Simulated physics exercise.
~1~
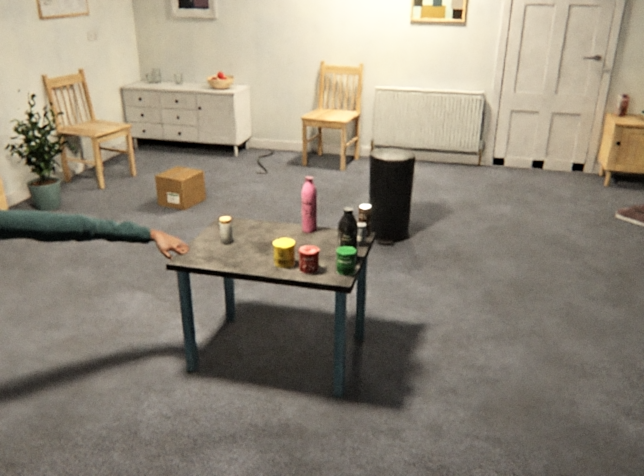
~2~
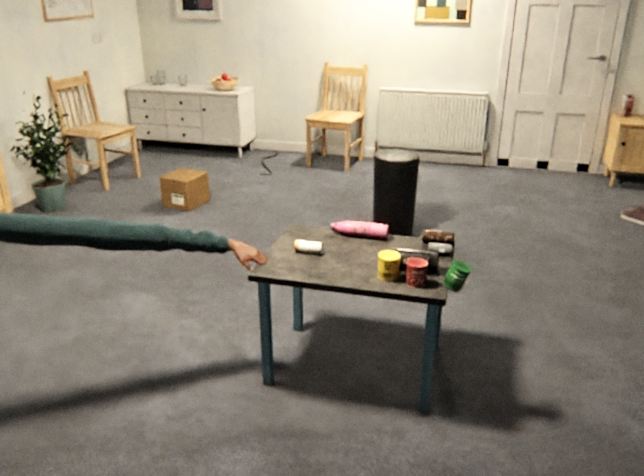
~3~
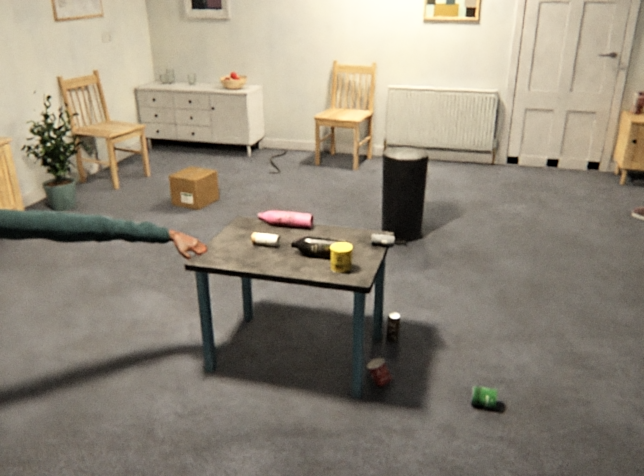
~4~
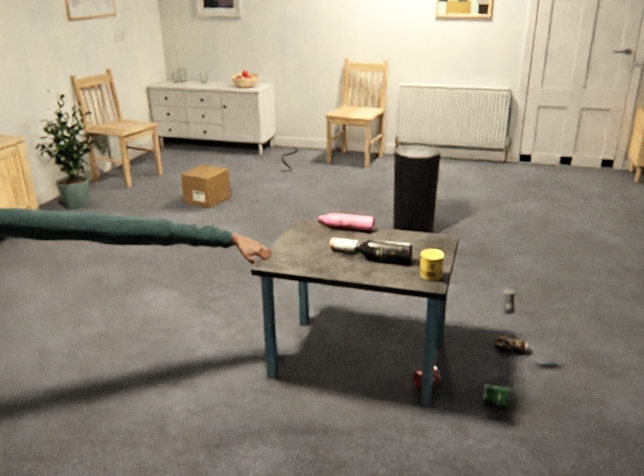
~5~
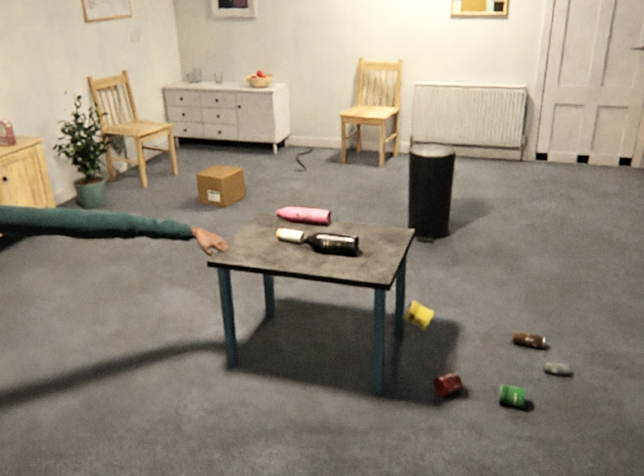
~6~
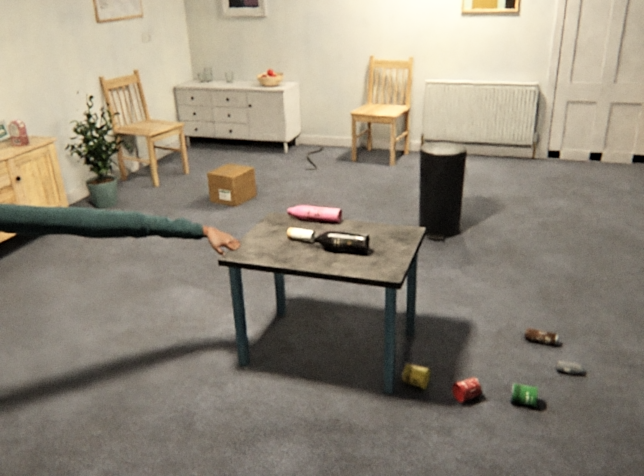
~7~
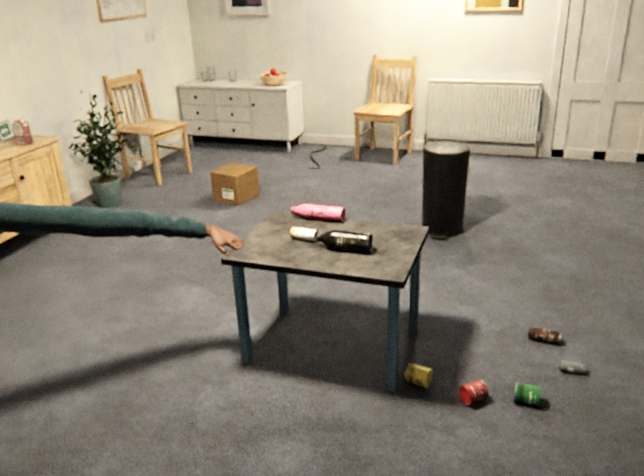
In a carpeted room with wooden chairs and a radiator, a hand in a dark green sleeve grips the edge of a small side table crowded with bottles, tins and shakers. The table shifts right, and the pink bottle, black bottle and white shaker topple while the green tin leans past the edge. It moves back left and then right again, as the green tin, red tin, brown can and grey shaker drop off the right side. The yellow tin falls during another move left. After a last small shift right, three toppled items remain on top and five lie on the floor.
